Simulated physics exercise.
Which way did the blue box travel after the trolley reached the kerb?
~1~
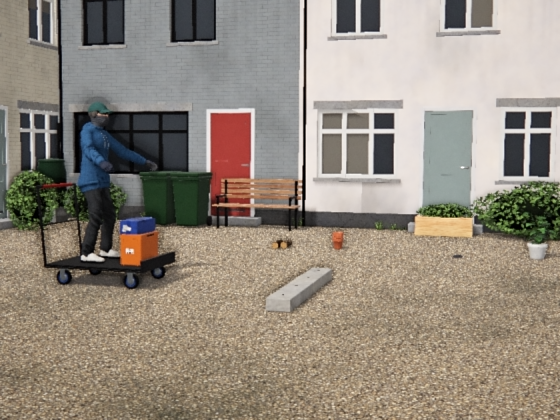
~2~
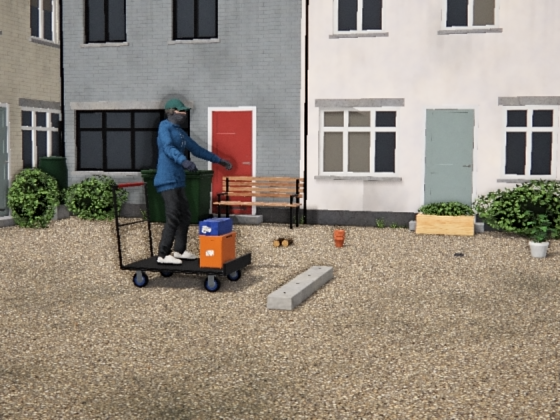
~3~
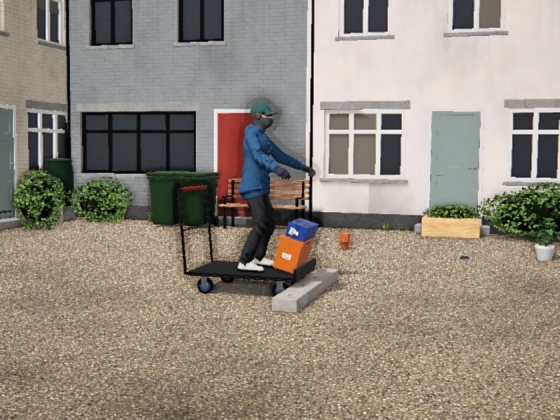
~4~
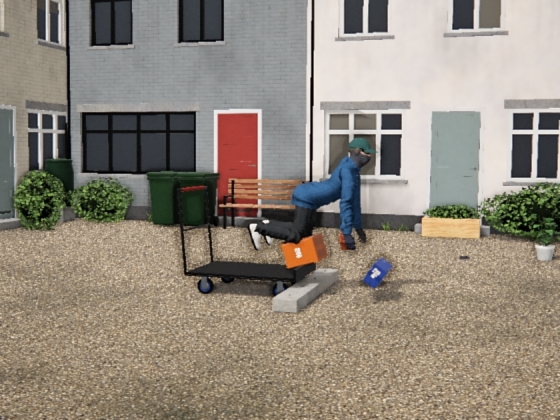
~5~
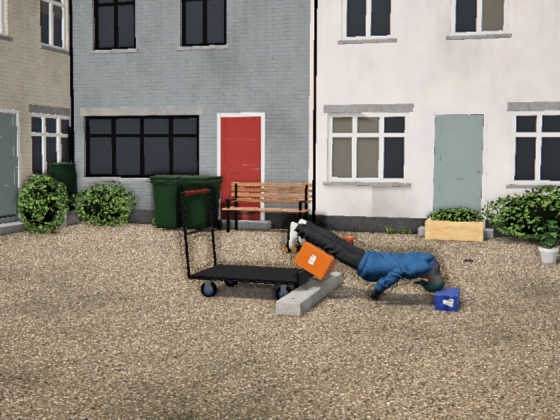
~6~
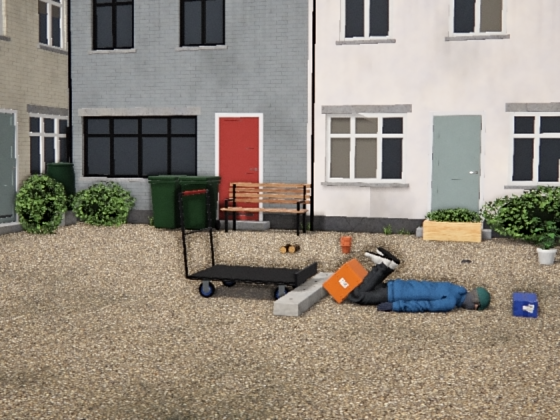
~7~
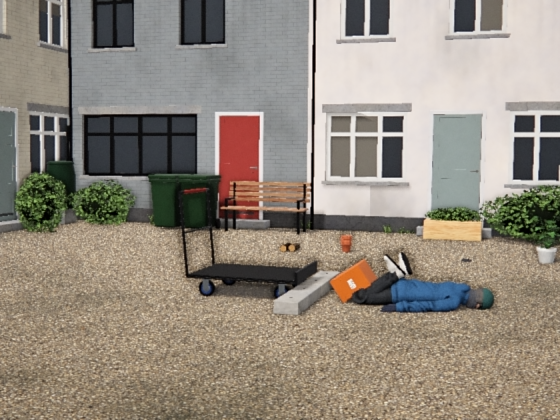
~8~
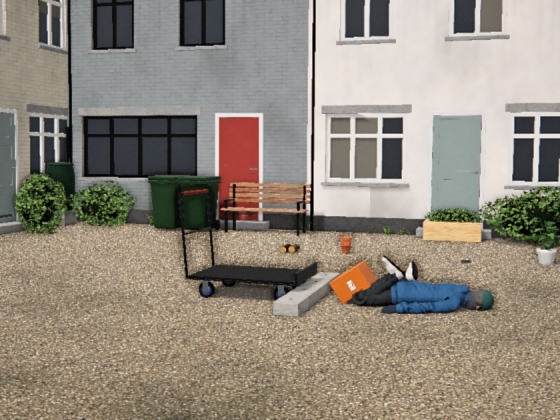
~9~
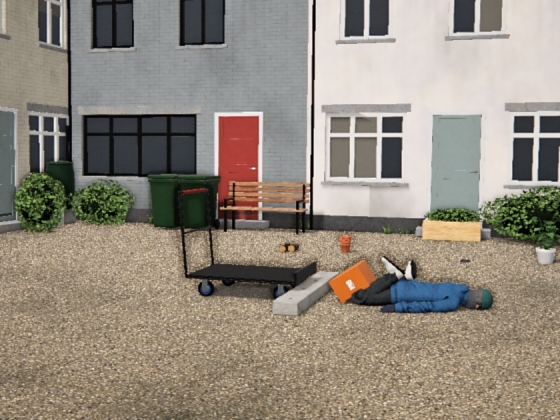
The blue box flew off to the right, past the kerb, and landed on the gravel.
